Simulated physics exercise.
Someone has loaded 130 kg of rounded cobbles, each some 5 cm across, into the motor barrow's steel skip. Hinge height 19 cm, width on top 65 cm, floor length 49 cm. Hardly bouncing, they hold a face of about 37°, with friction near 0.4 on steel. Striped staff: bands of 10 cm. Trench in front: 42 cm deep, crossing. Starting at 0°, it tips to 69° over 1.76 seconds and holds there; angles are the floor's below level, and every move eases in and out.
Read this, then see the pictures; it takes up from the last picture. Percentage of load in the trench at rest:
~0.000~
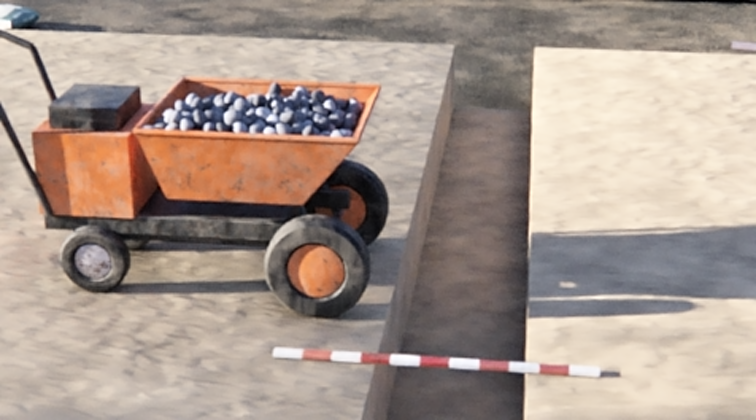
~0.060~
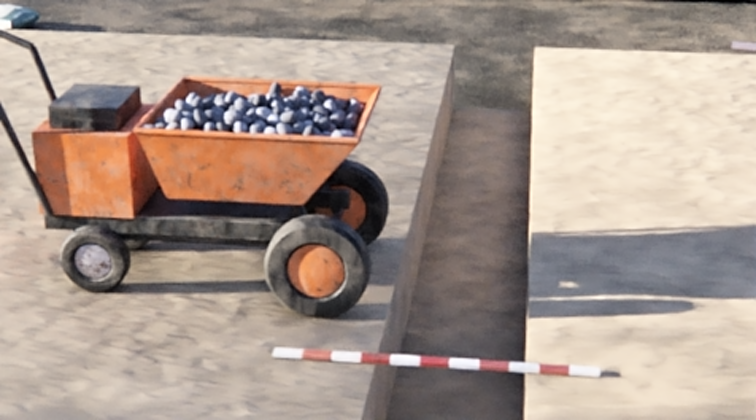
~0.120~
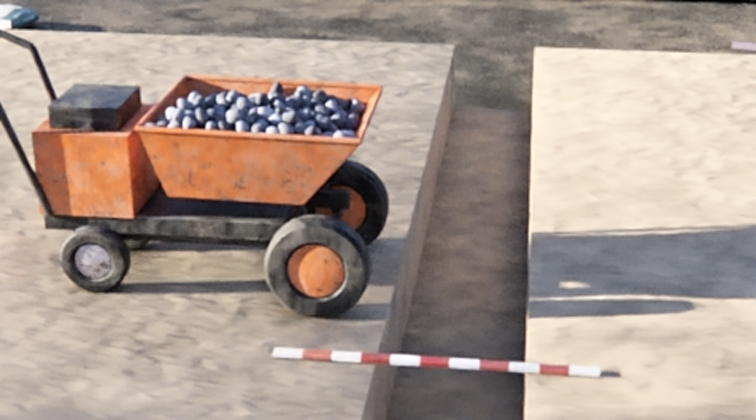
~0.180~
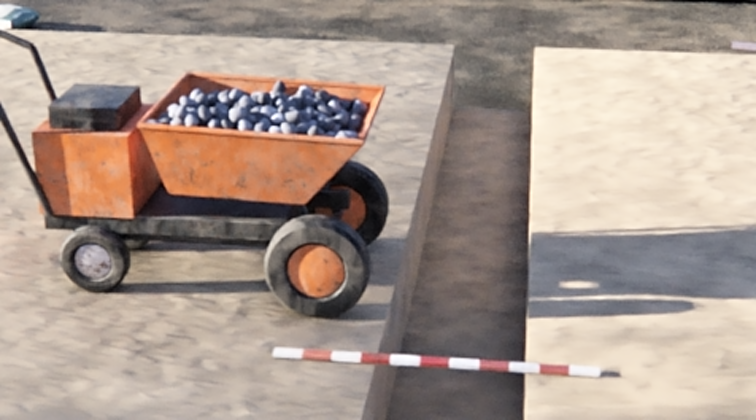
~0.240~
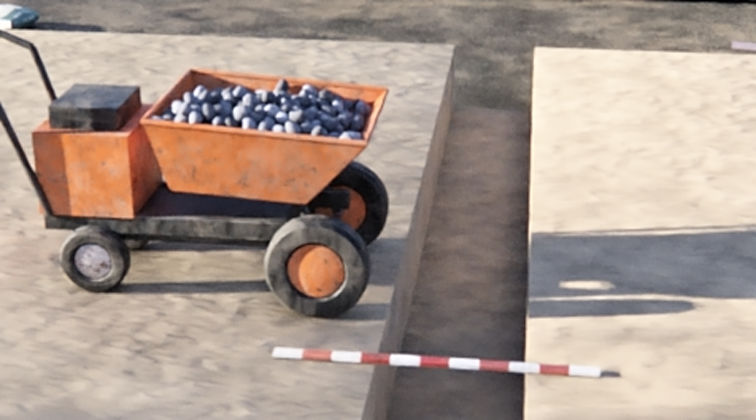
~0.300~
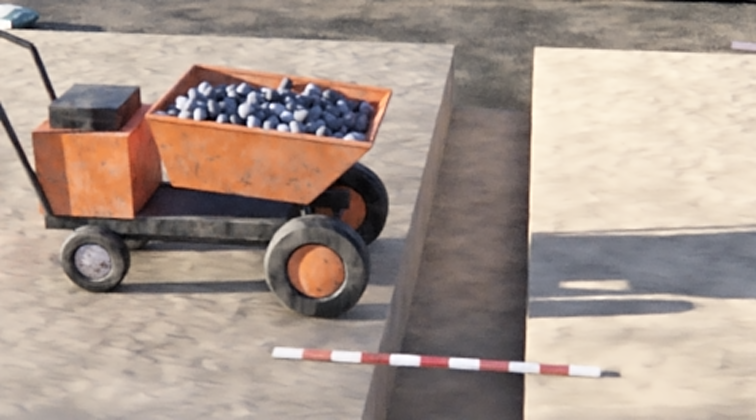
79 %.
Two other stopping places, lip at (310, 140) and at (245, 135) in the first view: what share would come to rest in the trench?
Result: Close to 100 then close to 95 per cent.
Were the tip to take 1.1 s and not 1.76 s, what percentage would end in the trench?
70 %.
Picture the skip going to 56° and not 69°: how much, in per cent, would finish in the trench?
Share in trench: Approx. 55%.
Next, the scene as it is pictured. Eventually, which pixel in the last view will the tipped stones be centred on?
Somewhere around (497, 367) in the last picture.
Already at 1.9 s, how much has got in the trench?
About 35%.
After 1.3 s the floor is at 58°; 98 % in the skip, 2 % in the trench; the foremost stones are at (483, 236).
After 1.9 s the floor is at 69°; 50 % in the skip, 37 % in the trench, 13 % past the trench; the foremost stones are at (638, 300).
After 2.2 s the floor is at 69°; 24 % in the skip, 54 % in the trench, 21 % past the trench; the foremost stones are at (737, 311).
After 4.2 s the floor is at 69°; 0 % in the skip, 79 % in the trench, 21 % past the trench; the foremost stones are past the picture's edge.
